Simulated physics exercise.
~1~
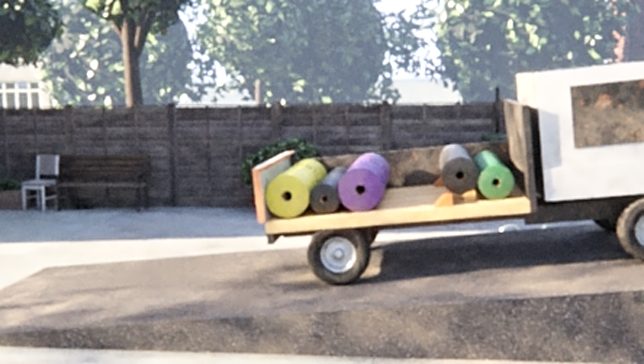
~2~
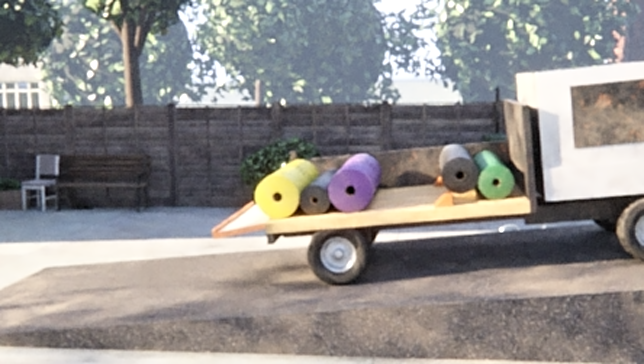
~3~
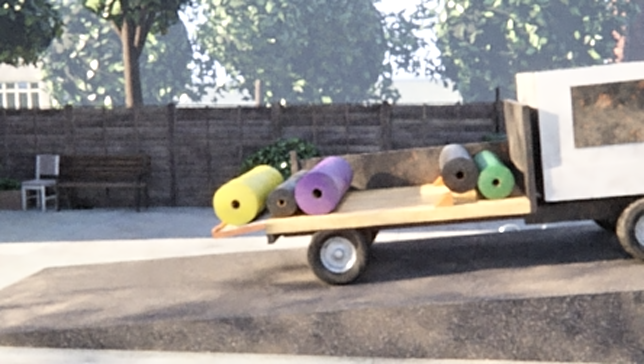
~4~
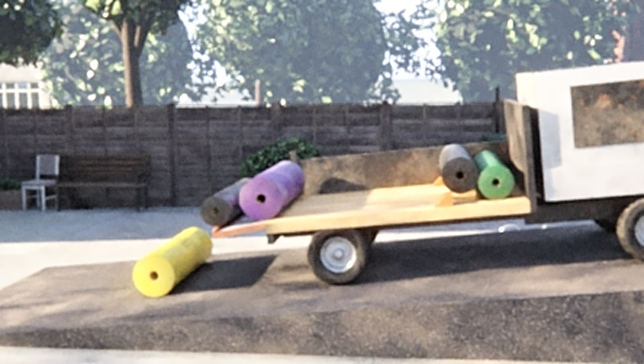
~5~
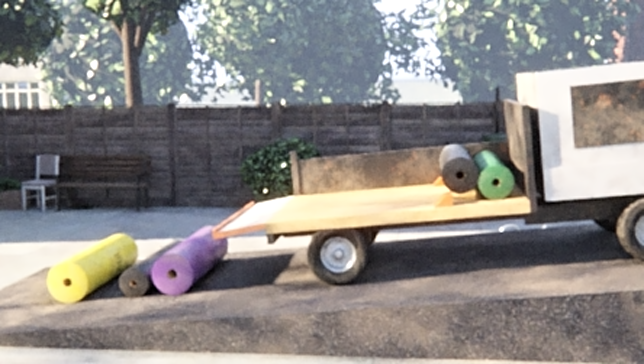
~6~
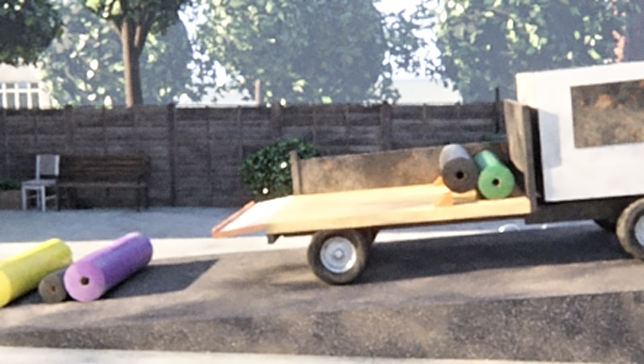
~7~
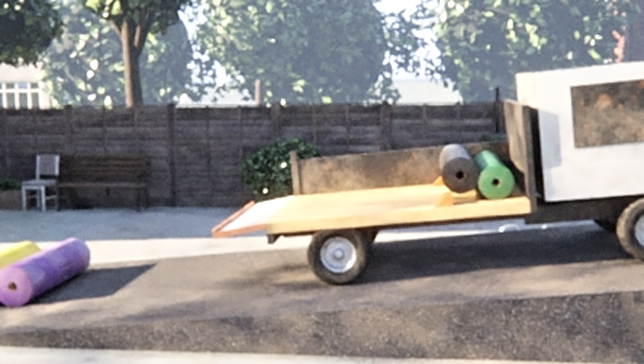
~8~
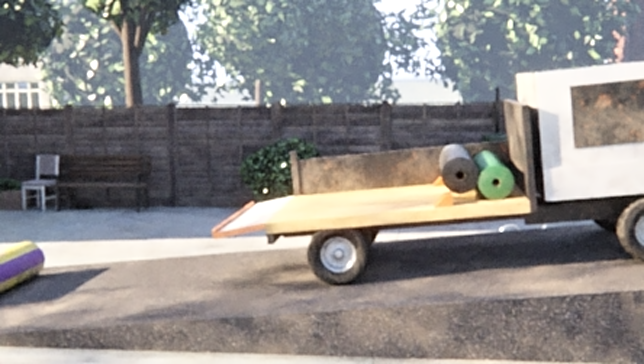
Yellow, dark and purple rolls rolling off a sloping pick-up's lowered tailgate and away left, while two others stay behind a chock.
